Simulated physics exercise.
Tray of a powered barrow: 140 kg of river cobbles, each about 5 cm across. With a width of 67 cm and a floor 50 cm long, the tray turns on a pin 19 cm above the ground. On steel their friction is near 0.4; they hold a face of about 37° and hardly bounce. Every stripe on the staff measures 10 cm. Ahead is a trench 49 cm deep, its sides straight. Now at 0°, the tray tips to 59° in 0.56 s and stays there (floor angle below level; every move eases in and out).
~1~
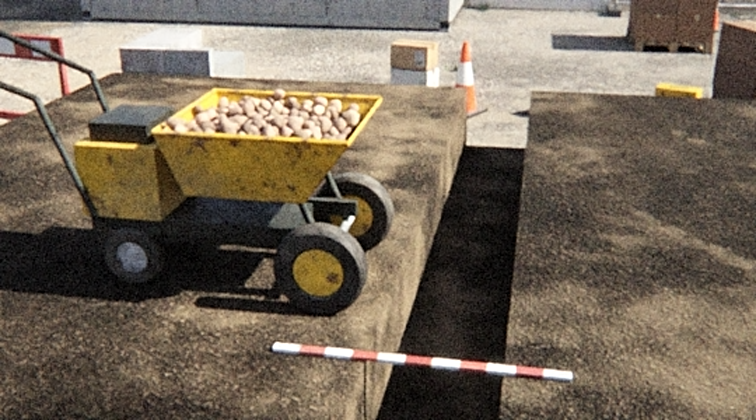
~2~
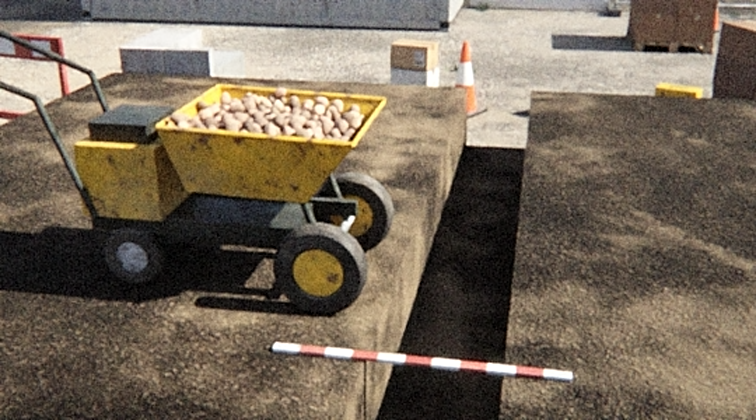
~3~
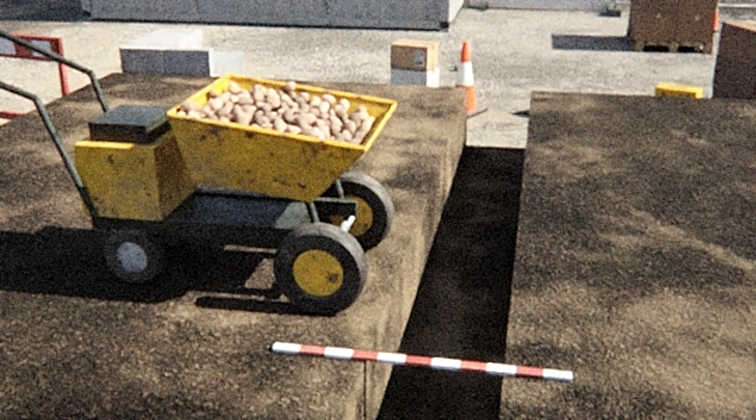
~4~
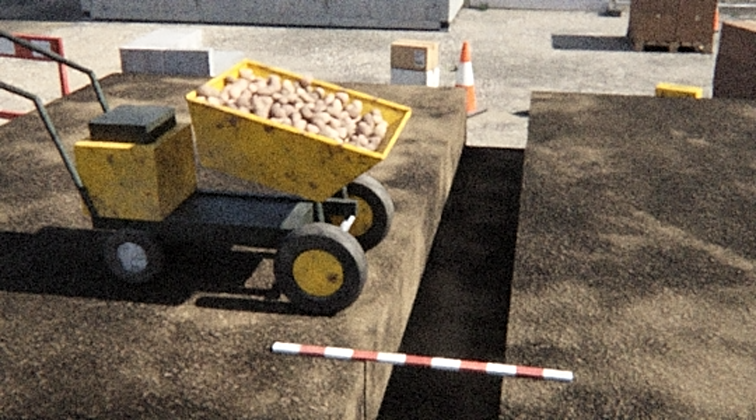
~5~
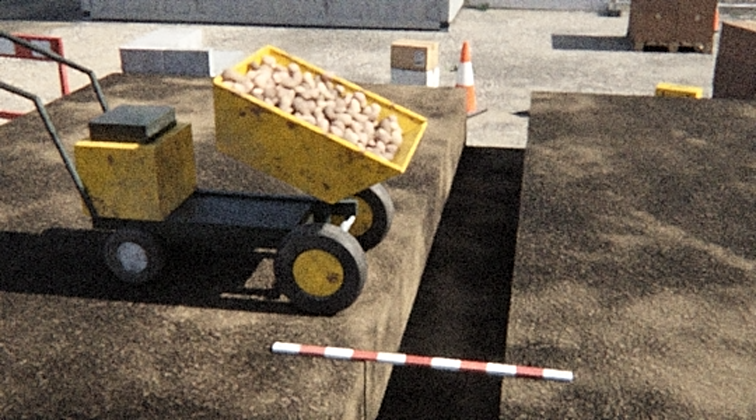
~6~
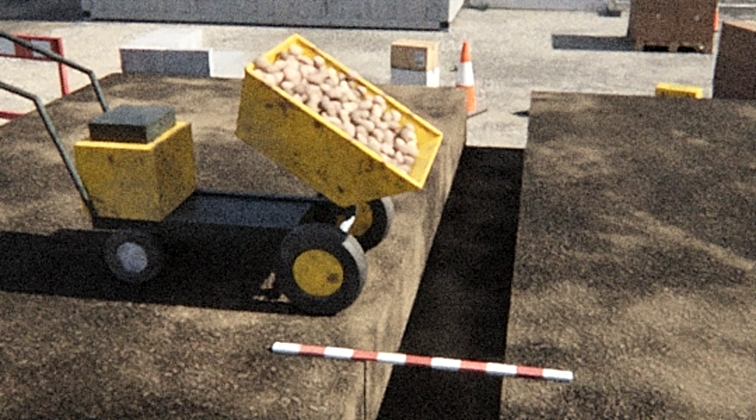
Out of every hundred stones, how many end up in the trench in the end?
Around 27 in every hundred.
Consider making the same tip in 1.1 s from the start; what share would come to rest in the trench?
Roughly 40% would finish there.
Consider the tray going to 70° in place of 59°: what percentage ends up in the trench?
Around 35 per cent would finish in the trench.
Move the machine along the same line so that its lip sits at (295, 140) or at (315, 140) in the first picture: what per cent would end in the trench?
First place: Near 55%; second place: Near 40%.
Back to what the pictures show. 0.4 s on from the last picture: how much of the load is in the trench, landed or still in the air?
Some 10 per cent.
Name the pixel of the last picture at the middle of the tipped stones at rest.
Somewhere near pixel (550, 292).
Then, 0.1 s after the last picture the floor is at 50°, 100 % in the tray; the foremost stones are at (436, 187).
Then, 0.4 s after the last picture the floor is at 59°, 85 % in the tray, 12 % in the trench, 2 % past the trench; the foremost stones are at (527, 243).
Then, 0.7 s after the last picture the floor is at 59°, 39 % in the tray, 14 % in the trench, 47 % past the trench; the foremost stones are at (707, 307).
Then, 2.7 s after the last picture the floor is at 59°, 25 % in the tray, 27 % in the trench, 48 % past the trench; the foremost stones are past the picture's edge.
